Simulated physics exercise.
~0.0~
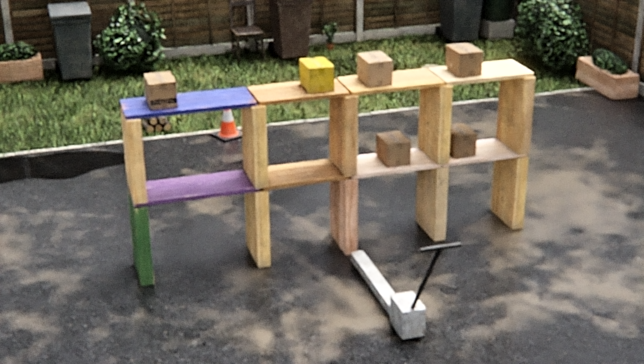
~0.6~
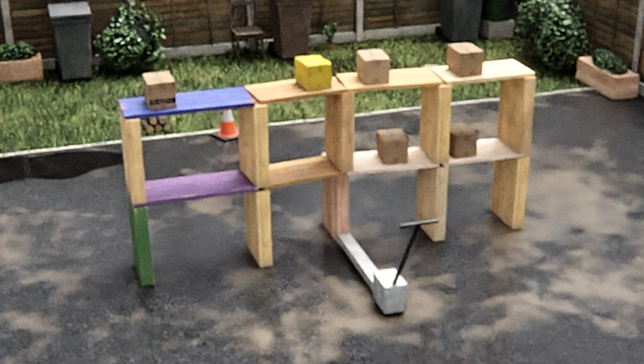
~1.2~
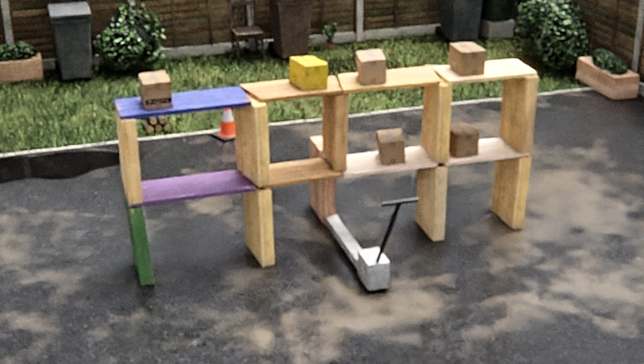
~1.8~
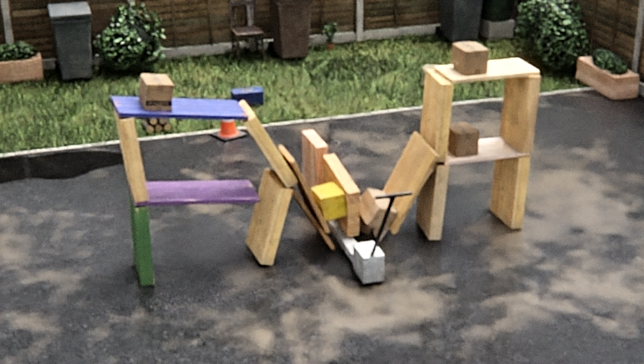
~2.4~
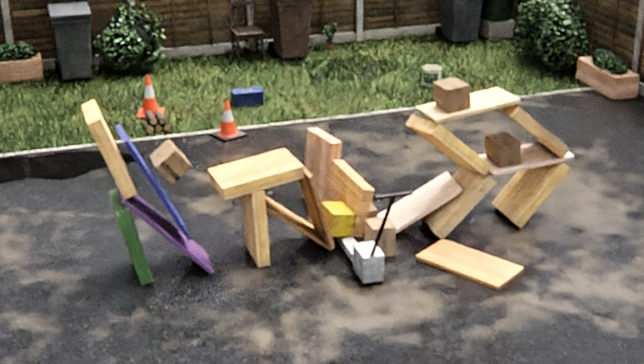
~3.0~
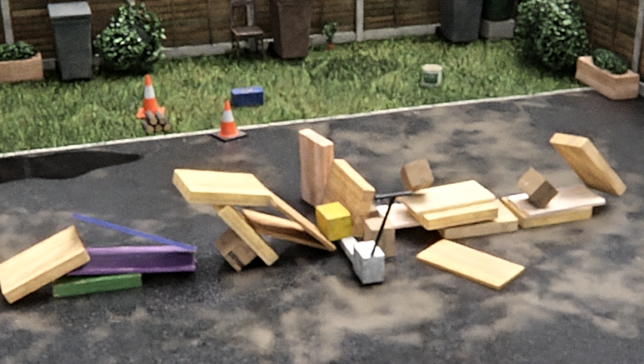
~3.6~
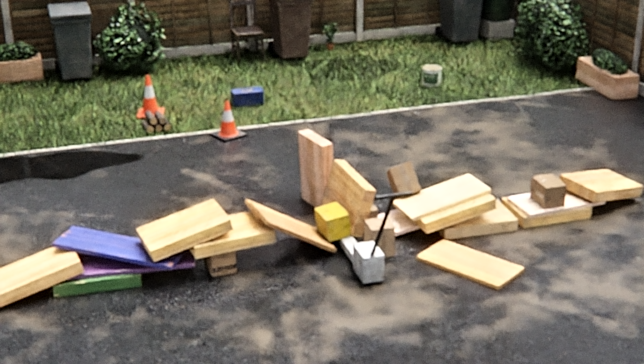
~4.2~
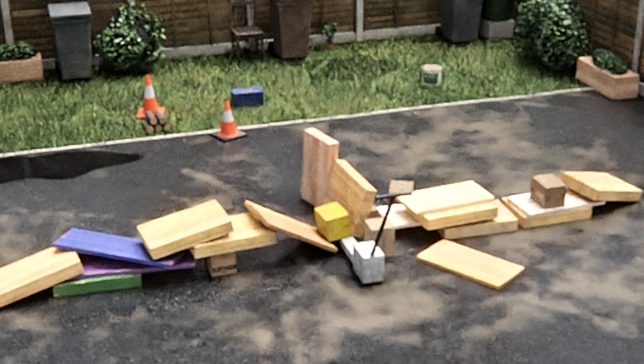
A two-tier shelf of loose wooden boards stands on damp tarmac before grass and a fence, seen from slightly above. A blue board tops its left end over a purple one and a green upright, with a yellow block and brown blocks along the tiers. A pale, low jack with a dark handle slides left and inward at the foot of a middle upright. The middle caves in, dropping the yellow block beside the jack. Both ends then fold and topple, the blue board sliding down steeply. Everything settles into a low, sprawling heap, the blue board lying over the purple and green pieces.
